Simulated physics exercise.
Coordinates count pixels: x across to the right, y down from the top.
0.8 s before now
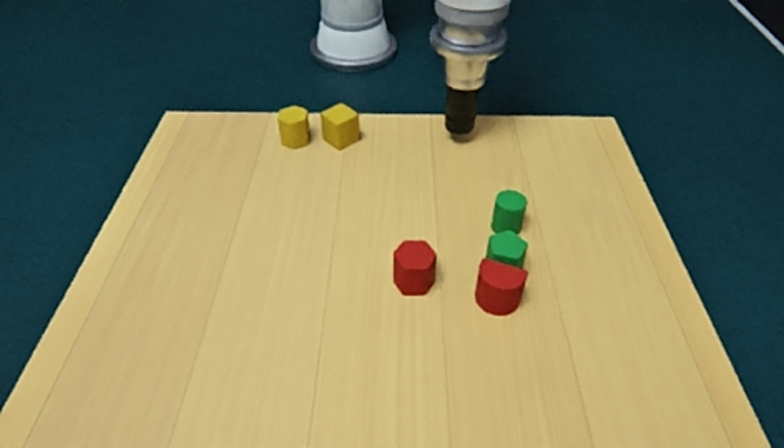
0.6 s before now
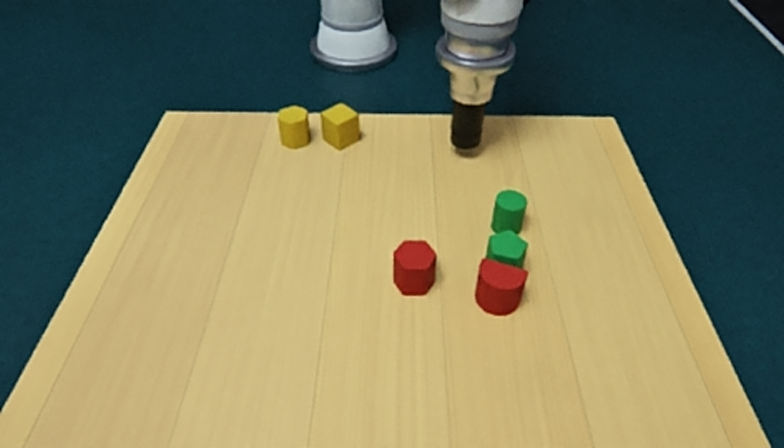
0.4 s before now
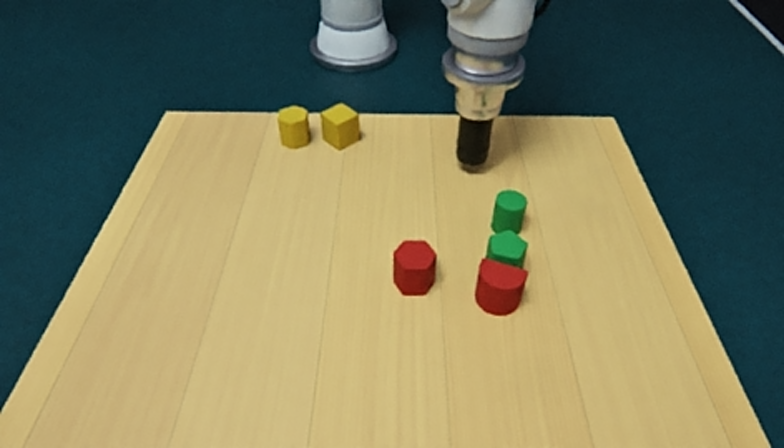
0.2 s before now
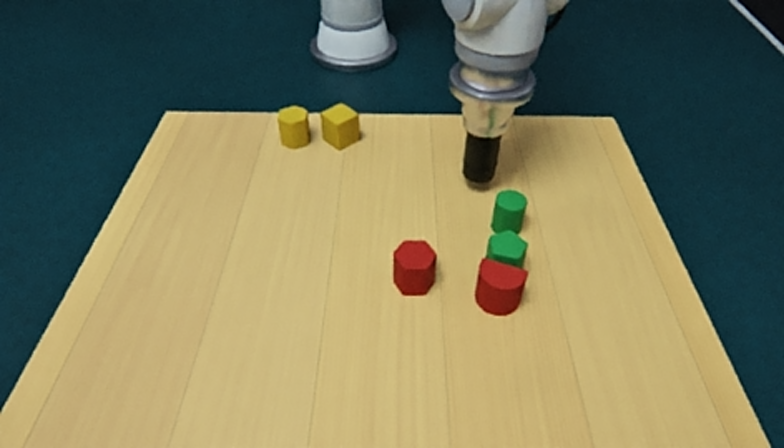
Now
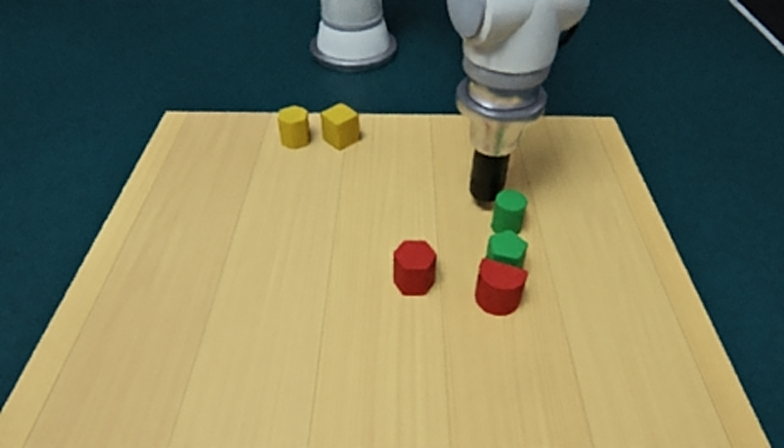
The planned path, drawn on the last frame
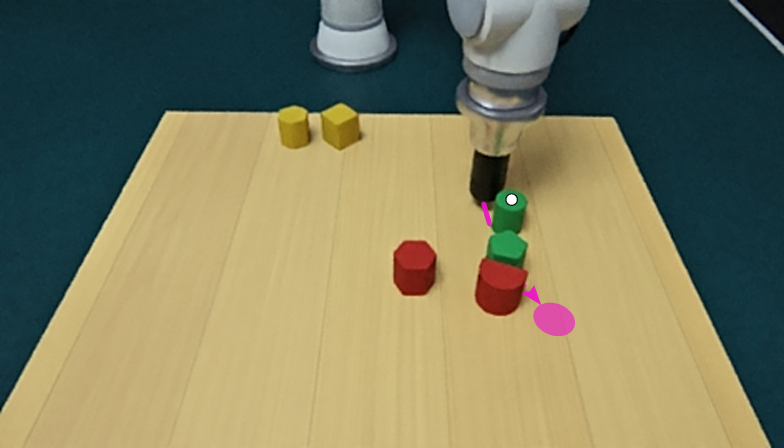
In the video, a robotic arm with a dark post moves steadily forward and slightly right over a wooden board, drawing close to a green disc, while the green, red and yellow blocks all stay still.
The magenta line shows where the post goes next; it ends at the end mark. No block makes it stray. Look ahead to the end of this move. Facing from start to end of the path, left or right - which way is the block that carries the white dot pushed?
Side: Left.
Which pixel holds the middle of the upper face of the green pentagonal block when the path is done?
At (537, 312).
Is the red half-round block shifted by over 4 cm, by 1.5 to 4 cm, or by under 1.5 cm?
It shifts by 1.5 to 4 cm.
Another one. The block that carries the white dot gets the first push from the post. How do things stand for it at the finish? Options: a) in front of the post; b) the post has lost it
The answer is b.
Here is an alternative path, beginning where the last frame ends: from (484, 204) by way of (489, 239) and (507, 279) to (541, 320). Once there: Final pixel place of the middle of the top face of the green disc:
It is at (538, 231).
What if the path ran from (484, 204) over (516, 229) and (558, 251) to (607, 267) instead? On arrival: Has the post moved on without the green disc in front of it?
Final answer: Yes.
Path on the board, from (484, 204) via (505, 258), ending at (554, 319); the dot is on the green disc.
What follows on the original path. One third of the way, post (498, 228); green disc (535, 223).
Two thirds of the way, post (522, 267); red half-round block (496, 294), turned 35° clockwise; green pentagonal block (521, 279), turned 40° clockwise; green disc (557, 241).
At the end, post (558, 307); red half-round block (494, 300), turned 55° clockwise; green pentagonal block (537, 312), turned 80° clockwise; green disc (557, 241).
